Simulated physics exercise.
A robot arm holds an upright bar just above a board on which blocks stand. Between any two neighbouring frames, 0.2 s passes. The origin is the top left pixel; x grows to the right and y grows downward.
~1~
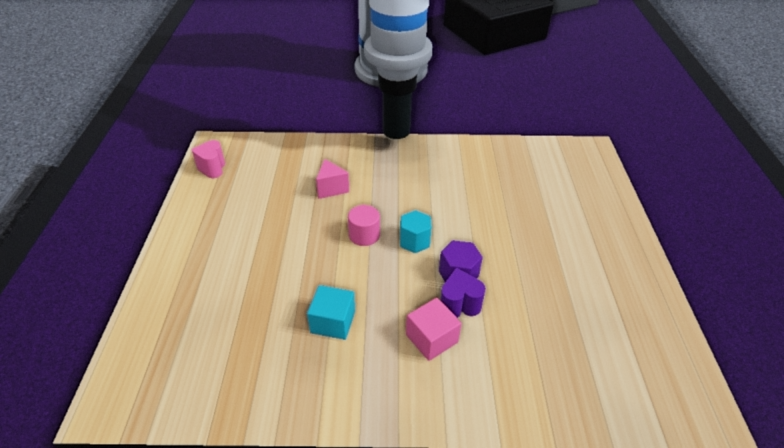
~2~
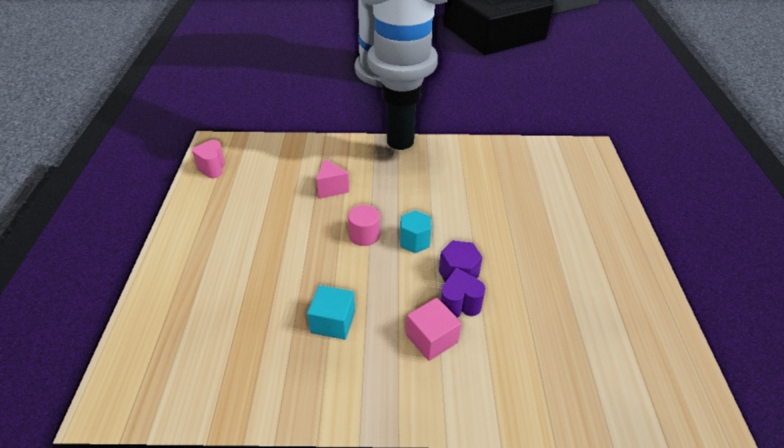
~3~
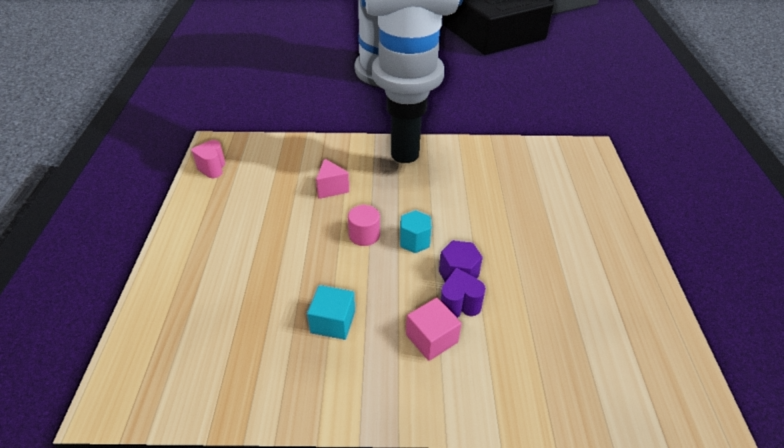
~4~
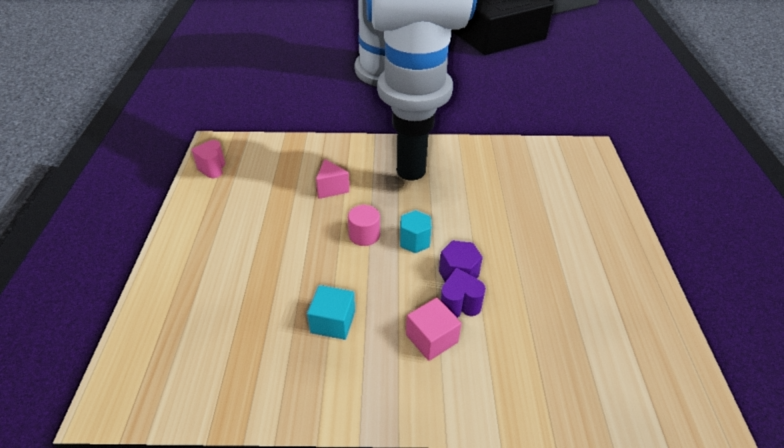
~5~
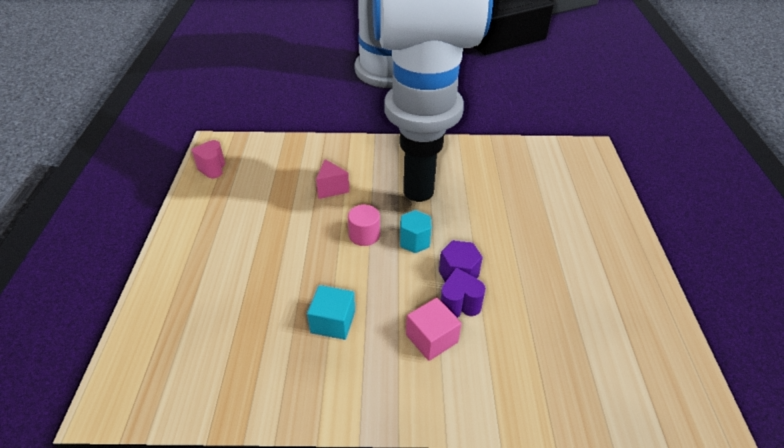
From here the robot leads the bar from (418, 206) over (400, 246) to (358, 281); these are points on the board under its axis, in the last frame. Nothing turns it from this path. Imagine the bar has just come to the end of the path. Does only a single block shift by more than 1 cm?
My answer is yes.
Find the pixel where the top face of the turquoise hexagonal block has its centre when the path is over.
It sits at (413, 255).
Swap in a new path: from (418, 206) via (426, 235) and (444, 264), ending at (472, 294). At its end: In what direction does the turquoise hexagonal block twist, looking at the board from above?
Its spin: Clockwise.
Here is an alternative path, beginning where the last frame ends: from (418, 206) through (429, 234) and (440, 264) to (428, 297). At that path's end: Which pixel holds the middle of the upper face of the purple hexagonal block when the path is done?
(476, 271)
On the path given first. One third of the way, bar (408, 219); turquoise hexagonal block (416, 237), turned 20° anticlockwise.
Two thirds of the way, bar (387, 244); turquoise hexagonal block (413, 255), turned 80° anticlockwise.
At the end, bar (357, 267); pink disc unmoved; turquoise hexagonal block (413, 255), turned 80° anticlockwise.
